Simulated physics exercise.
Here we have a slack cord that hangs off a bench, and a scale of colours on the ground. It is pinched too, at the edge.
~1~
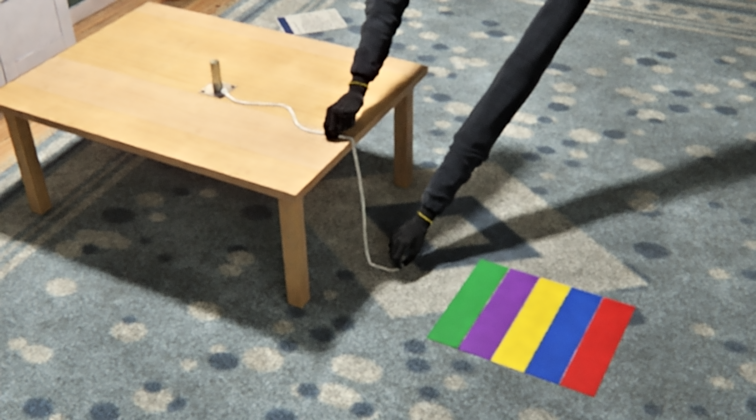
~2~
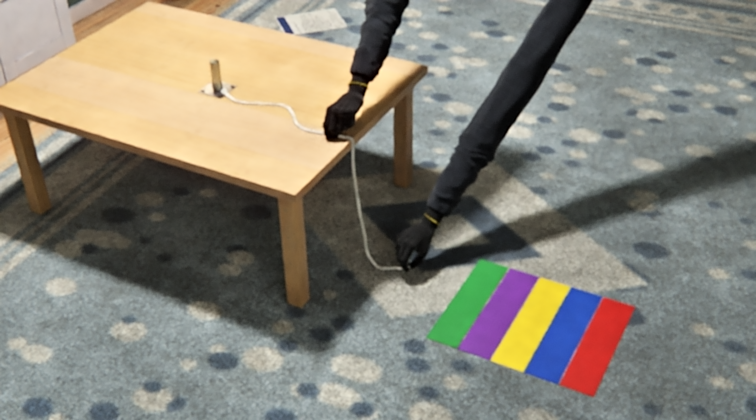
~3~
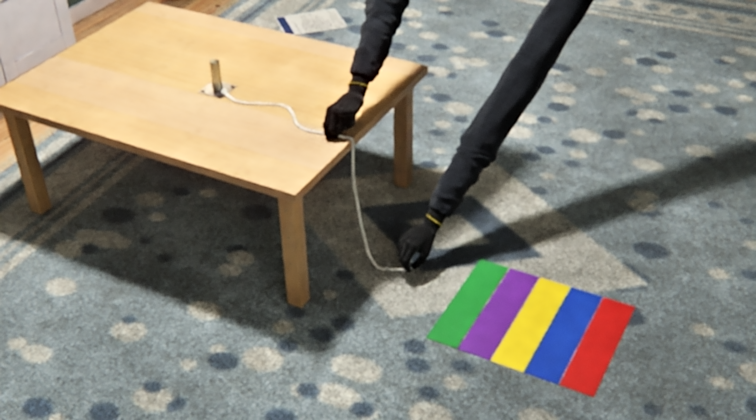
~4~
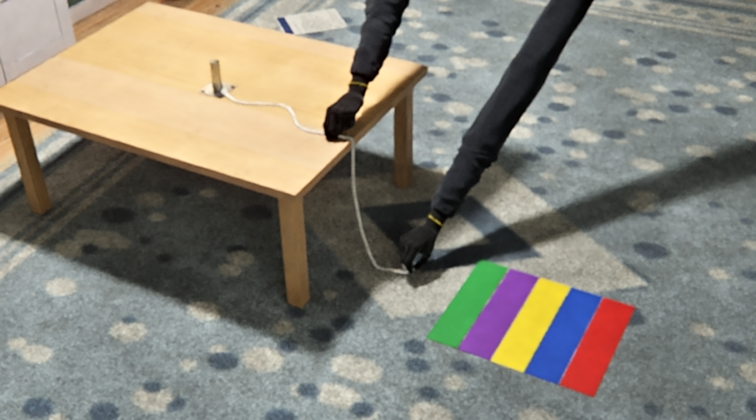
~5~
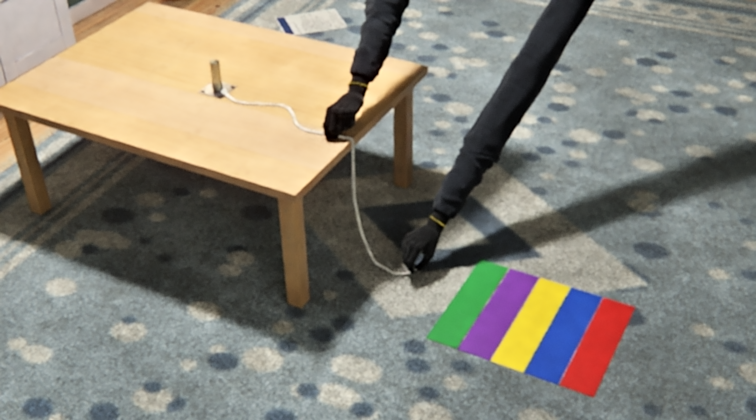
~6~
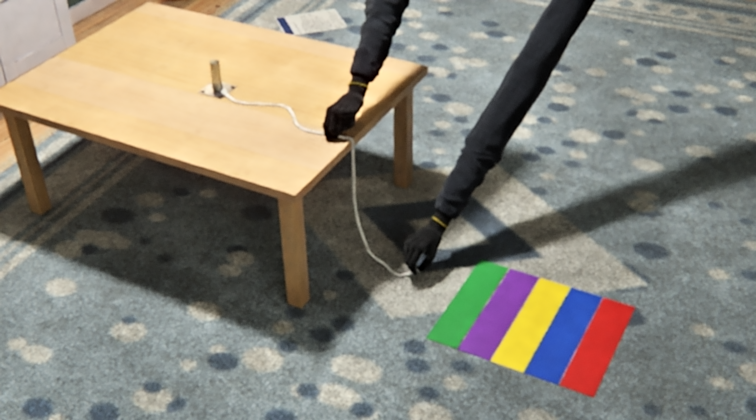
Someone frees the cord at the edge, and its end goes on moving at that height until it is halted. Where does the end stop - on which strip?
On the purple strip.
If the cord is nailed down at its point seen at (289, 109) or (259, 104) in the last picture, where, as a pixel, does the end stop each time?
Per try (px): (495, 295), (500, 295).
Early on, end near (442, 278); short of the strips.
Midway, end near (481, 291); over green.
At the end of the slack, end near (504, 298); over purple. The purple one.
